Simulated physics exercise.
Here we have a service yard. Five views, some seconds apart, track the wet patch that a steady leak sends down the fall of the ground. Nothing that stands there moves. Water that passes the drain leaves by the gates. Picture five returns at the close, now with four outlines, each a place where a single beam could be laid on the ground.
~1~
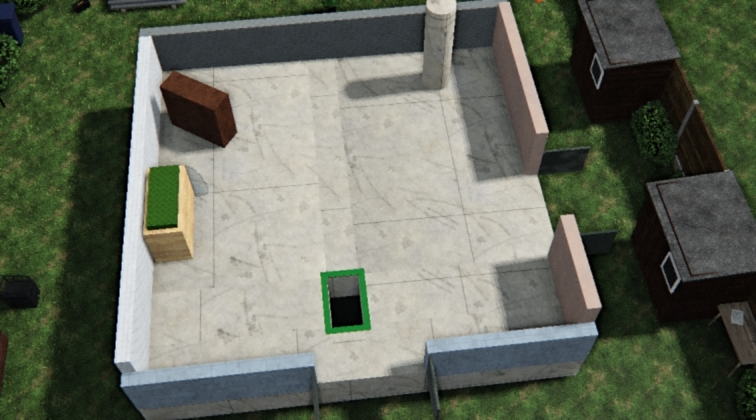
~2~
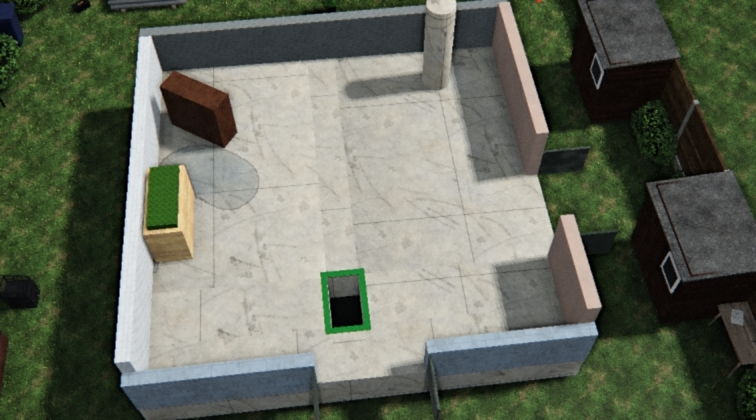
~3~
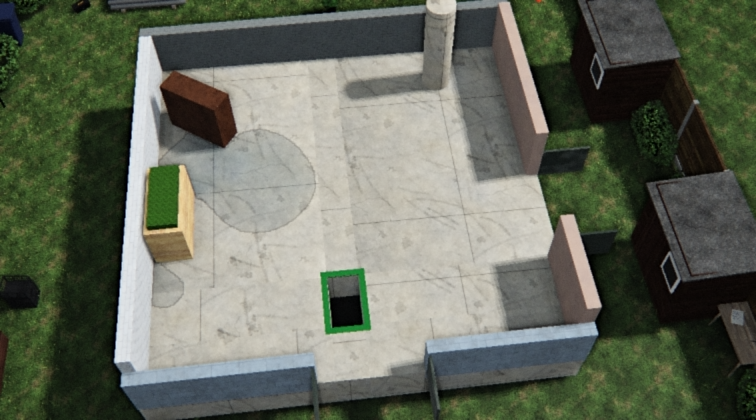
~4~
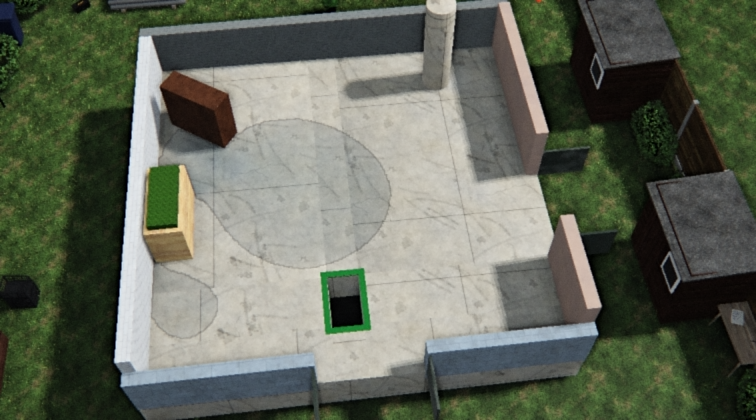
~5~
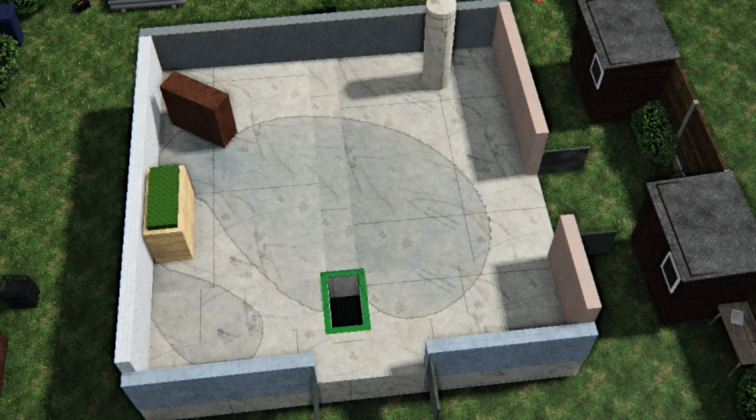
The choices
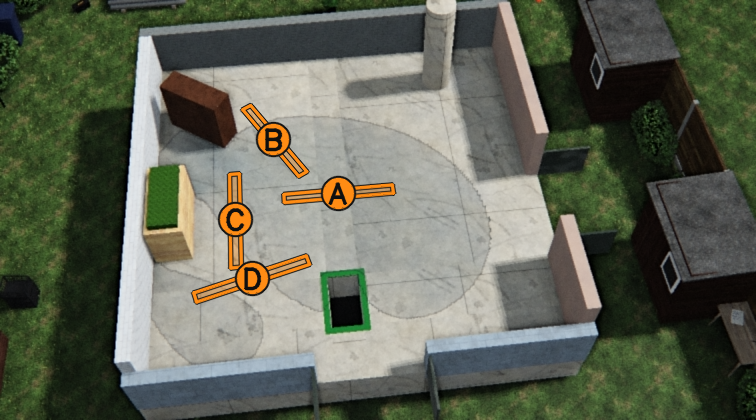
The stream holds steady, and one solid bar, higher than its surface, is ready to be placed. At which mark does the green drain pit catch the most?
Use position B.
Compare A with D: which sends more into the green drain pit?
That would be A.
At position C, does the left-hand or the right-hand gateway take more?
More leaves on the right.
On the marked copy, A from (284, 198) to (392, 188); B from (246, 107) to (302, 173); C from (236, 267) to (234, 174); D from (195, 297) to (307, 260).
With A, about 14 % of the stream goes into the green drain pit, about 78 % out by the gates.
With B, about 30 % of the stream goes into the green drain pit, about 68 % out by the gates.
With C, about 11 % of the stream goes into the green drain pit, about 82 % out by the gates.
With D, about 9 % of the stream goes into the green drain pit, about 89 % out by the gates.
